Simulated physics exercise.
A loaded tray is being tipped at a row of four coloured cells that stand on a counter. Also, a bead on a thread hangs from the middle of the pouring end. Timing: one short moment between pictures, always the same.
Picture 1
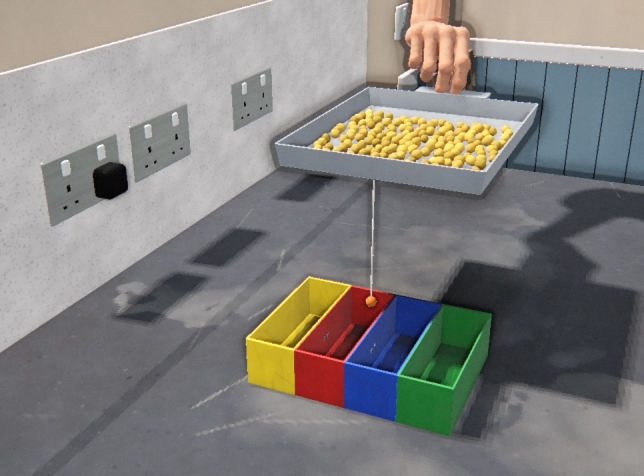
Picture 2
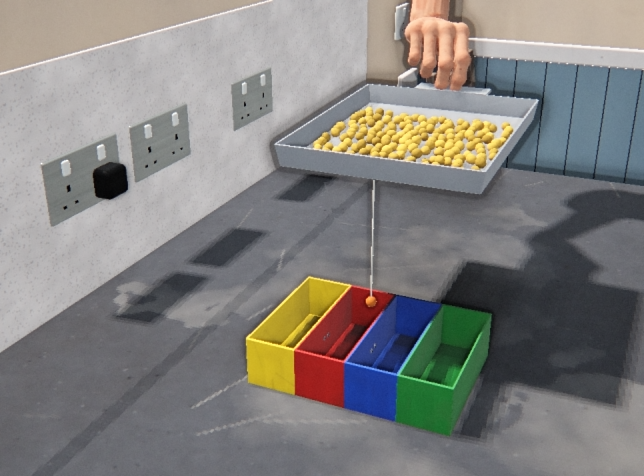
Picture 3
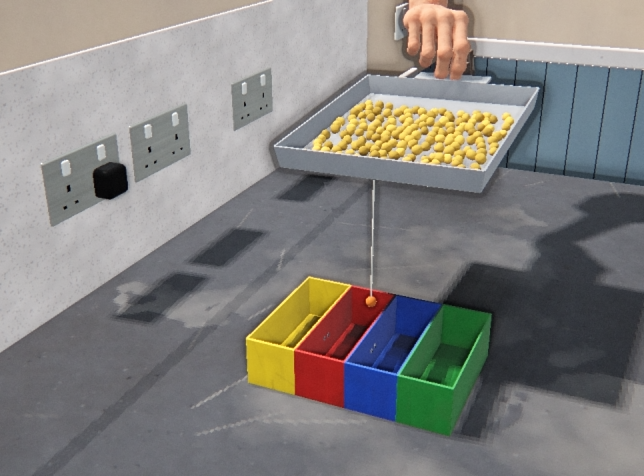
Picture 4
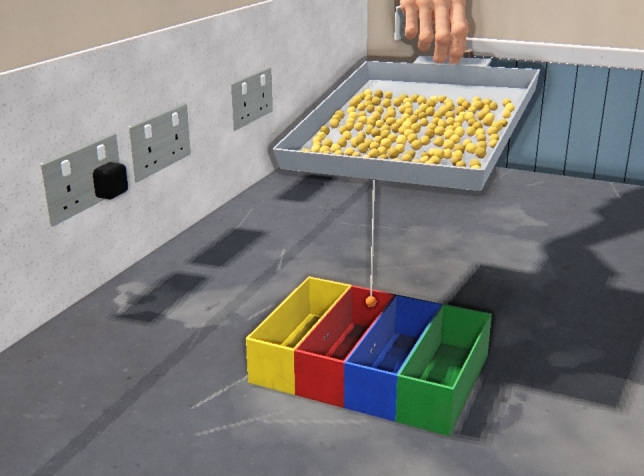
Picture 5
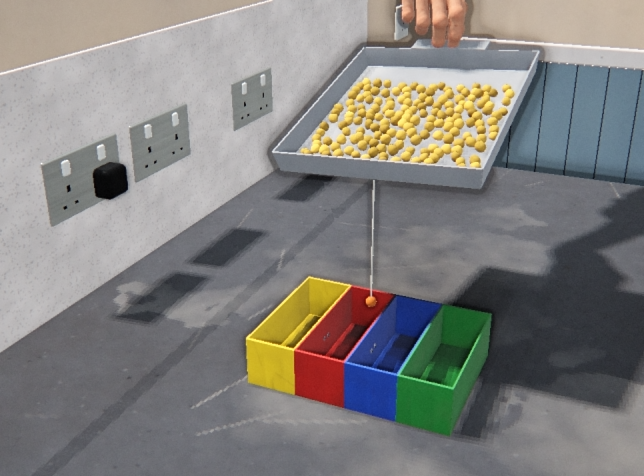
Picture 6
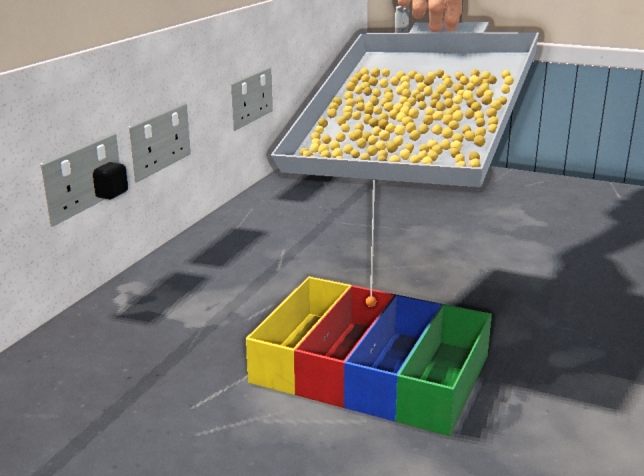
A hand tilts a tray of yellow balls toward its front-left corner above four coloured compartments.
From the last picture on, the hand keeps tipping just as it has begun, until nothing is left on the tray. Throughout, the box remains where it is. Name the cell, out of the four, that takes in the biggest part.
Yellow.
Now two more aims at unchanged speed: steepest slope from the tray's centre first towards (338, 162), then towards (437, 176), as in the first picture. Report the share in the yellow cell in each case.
50 % and 0 %, roughly.
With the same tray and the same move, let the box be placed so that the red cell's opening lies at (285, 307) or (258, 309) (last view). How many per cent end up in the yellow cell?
Around 10 % followed by around 0 %.
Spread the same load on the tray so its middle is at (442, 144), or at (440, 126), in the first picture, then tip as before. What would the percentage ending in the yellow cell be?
Roughly 20 % and then 30 %.
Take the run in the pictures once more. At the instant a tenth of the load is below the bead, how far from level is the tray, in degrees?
Roughly 115 degrees of tilt.
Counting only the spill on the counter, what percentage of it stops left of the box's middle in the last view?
Estimate: About 90 per cent.
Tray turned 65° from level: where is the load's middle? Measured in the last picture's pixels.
The middle of the load sits near (361, 125).
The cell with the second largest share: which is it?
The one in second place is that red cell.
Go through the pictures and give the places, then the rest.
The first frame shows corners of the pouring end (280, 143) and (482, 170), level; middle of the load (408, 140), puffed corn balls; bead on its thread (371, 302); yellow cell (271, 362); red cell (319, 374); blue cell (370, 387); green cell (424, 401).
The second frame shows corners of the pouring end (280, 143) and (482, 170), level; middle of the load (408, 139).
The third frame shows corners of the pouring end (279, 145) and (481, 169), tipped barely, lowest at the left corner; middle of the load (408, 134).
The fourth frame shows corners of the pouring end (278, 148) and (480, 168), tipped a little, lowest at the left corner; middle of the load (407, 126).
The fifth frame shows corners of the pouring end (277, 150) and (479, 167), tipped a little, lowest at the left corner; middle of the load (406, 119).
The sixth frame shows corners of the pouring end (276, 153) and (478, 166), tipped clearly, lowest at the left corner; middle of the load (405, 112); yellow cell (271, 362); red cell (319, 374); blue cell (370, 387); green cell (424, 401).
Just after the last frame, tray tipped steeply; every one on the tray.
A moment on, tray tipped past a quarter turn; almost all on the tray; just a few in the green cell; just a few falling or outside the box.
Further on, tray tipped past a quarter turn; roughly a third in the yellow cell; roughly a quarter in the red cell; about a tenth in the blue cell; just a few in the green cell; roughly a third falling or outside the box.
When it is over, tray tipped past a quarter turn; roughly a third in the yellow cell; roughly a quarter in the red cell; about a tenth in the blue cell; just a few in the green cell; roughly a third outside the box.
